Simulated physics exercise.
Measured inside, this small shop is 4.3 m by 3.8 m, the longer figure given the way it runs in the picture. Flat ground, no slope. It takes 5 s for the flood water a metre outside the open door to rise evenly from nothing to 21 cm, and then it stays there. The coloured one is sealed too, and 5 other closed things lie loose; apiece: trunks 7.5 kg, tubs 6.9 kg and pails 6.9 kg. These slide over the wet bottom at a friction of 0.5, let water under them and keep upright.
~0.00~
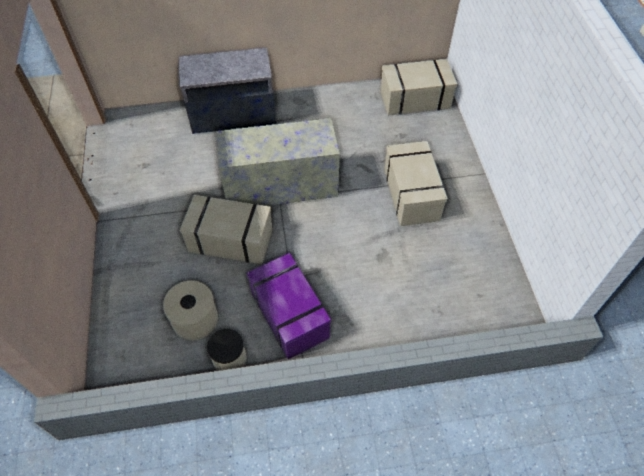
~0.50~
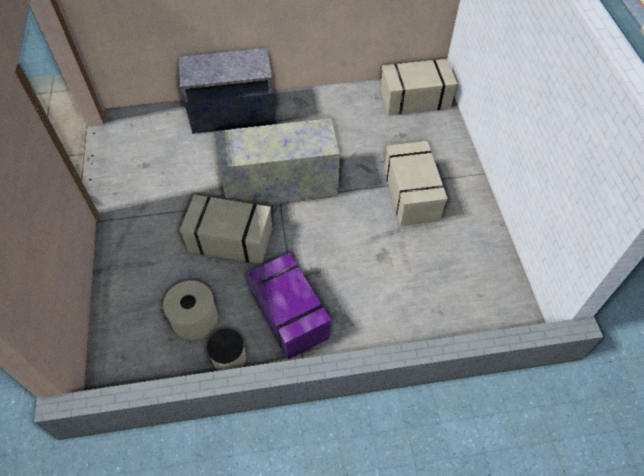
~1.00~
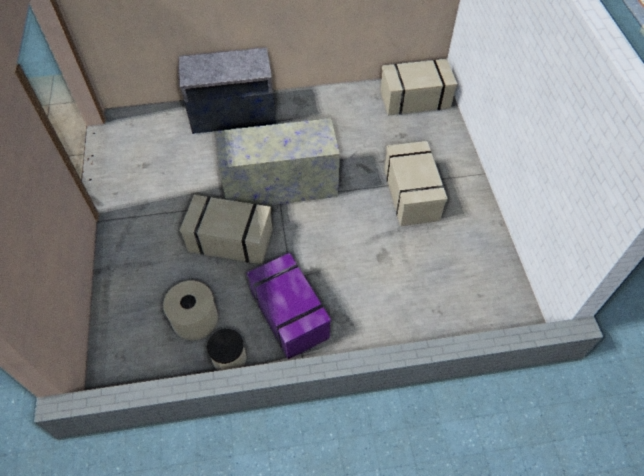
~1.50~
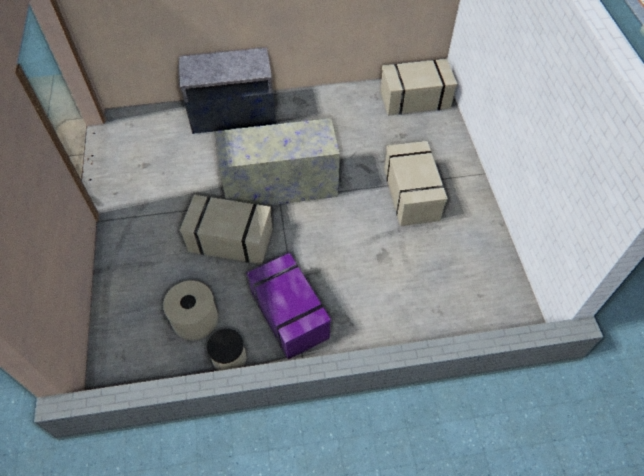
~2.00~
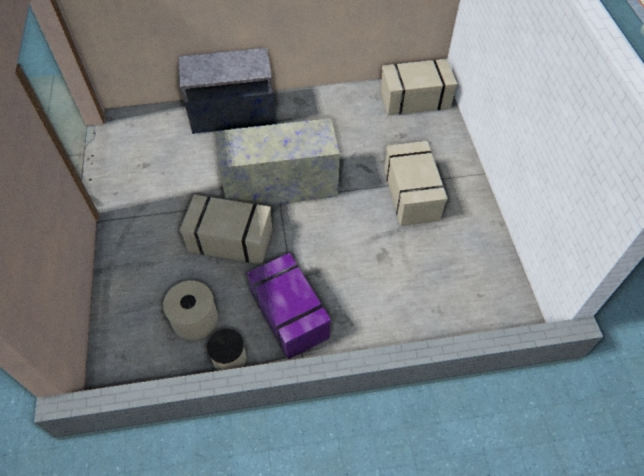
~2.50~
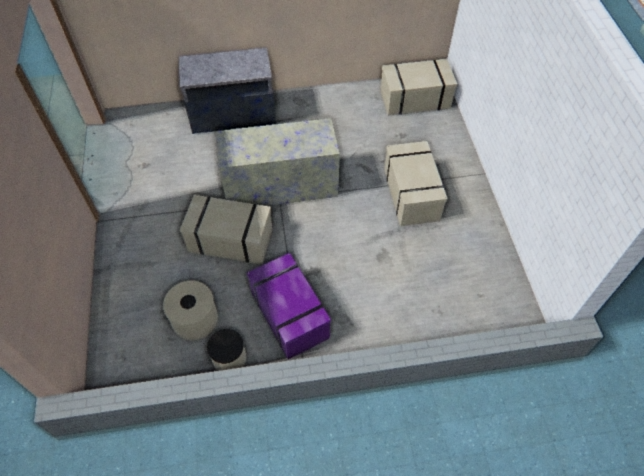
A small open-topped shop holding a purple trunk, crates and tubs, all still, as water spreads outside and enters at left.
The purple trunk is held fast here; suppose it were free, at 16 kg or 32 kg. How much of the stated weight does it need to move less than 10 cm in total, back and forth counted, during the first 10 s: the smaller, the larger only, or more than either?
It needs the larger only.
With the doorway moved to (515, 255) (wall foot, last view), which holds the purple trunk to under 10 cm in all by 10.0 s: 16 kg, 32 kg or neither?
With that change, both options fail.
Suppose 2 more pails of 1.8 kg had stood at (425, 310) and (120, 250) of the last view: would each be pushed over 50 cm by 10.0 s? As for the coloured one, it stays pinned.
Those two come out inside the line and inside the line, in that order.
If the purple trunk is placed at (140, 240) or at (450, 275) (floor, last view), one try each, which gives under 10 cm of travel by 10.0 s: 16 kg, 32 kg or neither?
In order: Only the heavier one succeeds; only the heavier one succeeds.
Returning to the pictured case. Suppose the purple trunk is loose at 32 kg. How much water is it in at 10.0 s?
Something like 5 centimetres.
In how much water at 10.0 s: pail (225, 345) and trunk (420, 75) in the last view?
About 9 and 12 cm.
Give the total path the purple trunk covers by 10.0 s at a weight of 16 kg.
All together it comes to about 150 cm.
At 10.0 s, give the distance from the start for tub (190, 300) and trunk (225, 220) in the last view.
They sit 80 cm and 50 cm away, in the order given.
After 3.5 s the purple trunk would be 0 cm from its start with 16 kg and 0 cm from its start with 32 kg; 0 cm of water round it then.
After 4.5 s the purple trunk would be 0 cm from its start with 16 kg and 0 cm from its start with 32 kg; 0 cm of water round it then.
After 7.0 s the purple trunk would be 2 cm from its start with 16 kg and 0 cm from its start with 32 kg; 3 cm of water round it then.
After 10.0 s the purple trunk would be 142 cm from its start with 16 kg and 2 cm from its start with 32 kg; 5 cm of water round it then.
